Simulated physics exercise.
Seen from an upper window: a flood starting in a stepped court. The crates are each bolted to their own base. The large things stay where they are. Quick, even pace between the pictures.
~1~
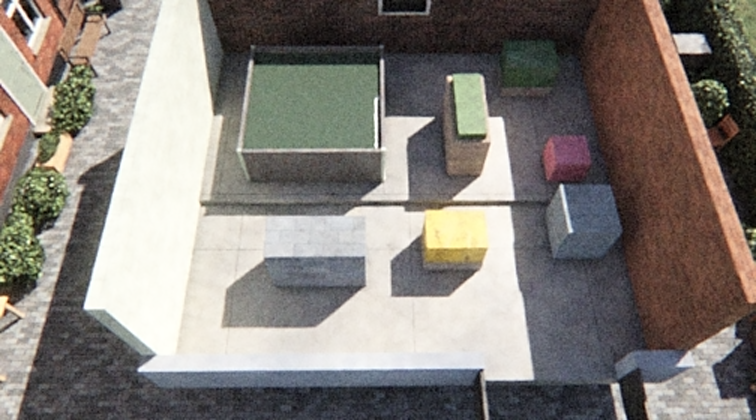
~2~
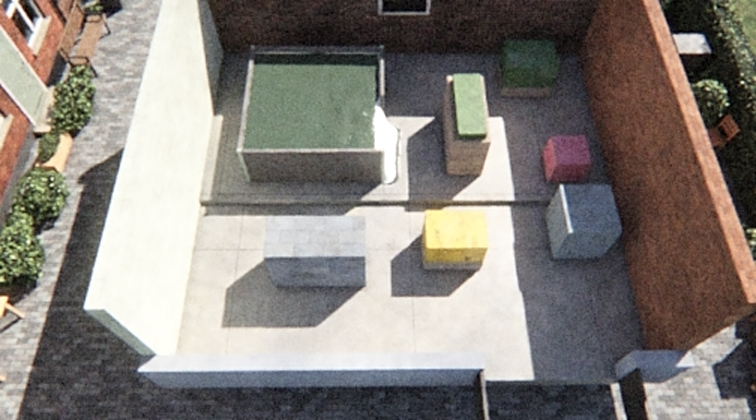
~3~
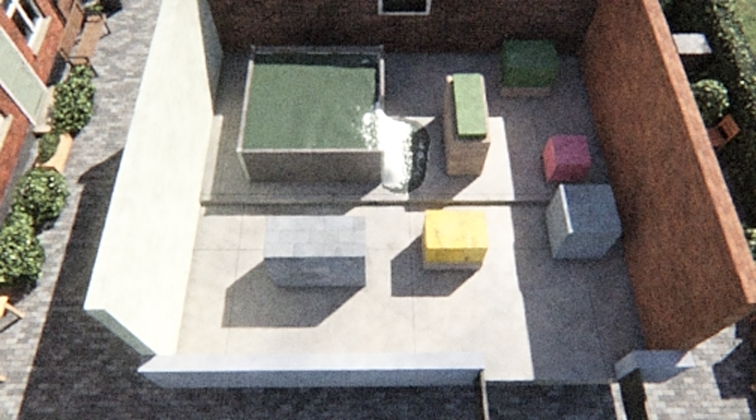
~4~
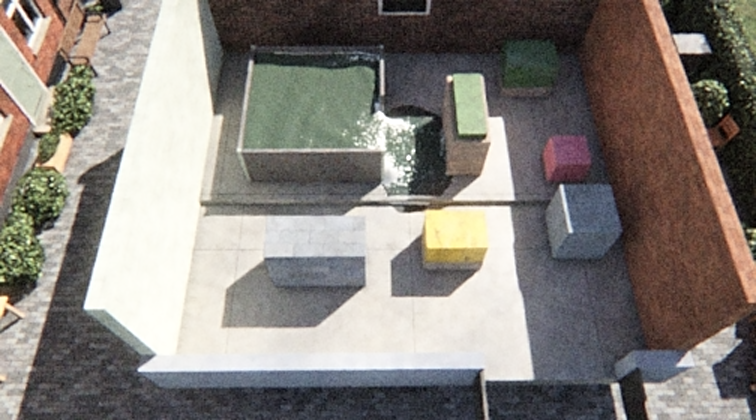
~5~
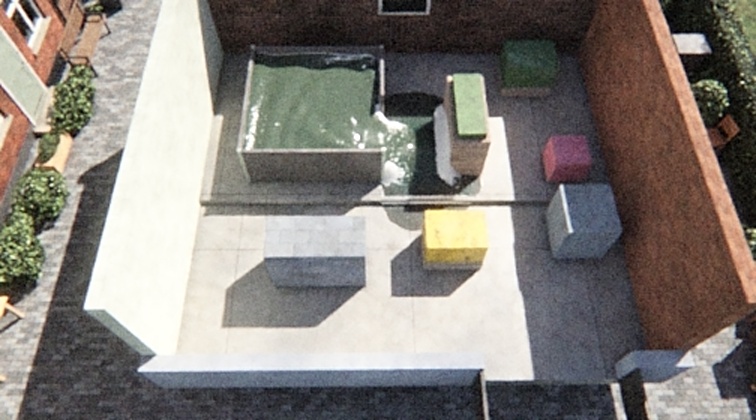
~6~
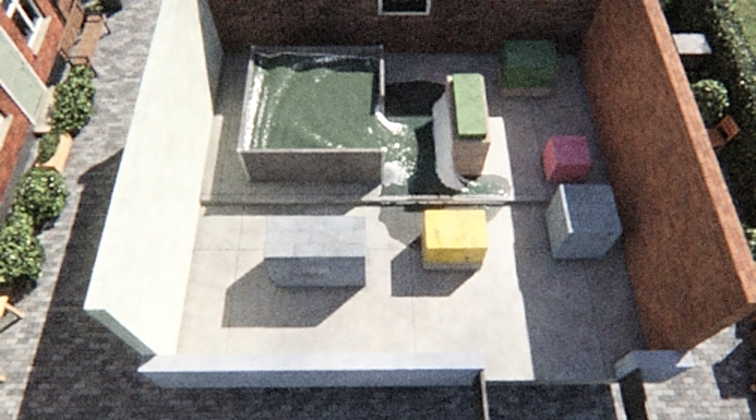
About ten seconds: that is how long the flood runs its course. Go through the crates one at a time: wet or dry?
Crate by crate: Pink crate wet, green crate dry, yellow crate wet.
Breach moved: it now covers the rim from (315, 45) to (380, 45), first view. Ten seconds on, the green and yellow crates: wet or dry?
The green crate is flooded and the yellow crate is untouched.
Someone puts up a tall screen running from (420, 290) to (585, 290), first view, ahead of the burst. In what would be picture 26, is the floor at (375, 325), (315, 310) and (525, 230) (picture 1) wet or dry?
One by one: Soaked, spared, soaked.
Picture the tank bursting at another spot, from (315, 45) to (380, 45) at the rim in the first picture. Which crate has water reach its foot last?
It's the one in yellow.
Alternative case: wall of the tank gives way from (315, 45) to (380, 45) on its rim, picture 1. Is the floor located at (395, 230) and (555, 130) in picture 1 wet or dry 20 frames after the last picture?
Going point by point, the first is high and dry and the second is waterlogged.
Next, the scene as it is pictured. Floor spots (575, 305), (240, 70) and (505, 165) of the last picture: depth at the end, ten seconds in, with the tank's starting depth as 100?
Estimated readings in sequence: 12, 12, 6 percent.
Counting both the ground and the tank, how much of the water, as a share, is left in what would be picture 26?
About 96 per cent.
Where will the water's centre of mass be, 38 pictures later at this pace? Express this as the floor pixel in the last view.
Close to (394, 159).
A moment on, water covers 25 % of the floor; the pink crate water round its plinth, the green crate water round its plinth, the yellow crate water round its plinth.
Next, water covers 40 % of the floor; the pink crate water round its plinth, the green crate water round its plinth, the yellow crate water round its plinth.
Then, water covers 70 % of the floor; the pink crate water round its plinth, the green crate water round its plinth, the yellow crate water round its plinth.
Later, water covers 90 % of the floor; the pink crate water round its plinth, the green crate water round its plinth, the yellow crate water round its plinth.
In the end, water covers 100 % of the floor; the pink crate was topped, the green crate stayed above the water, the yellow crate was topped.
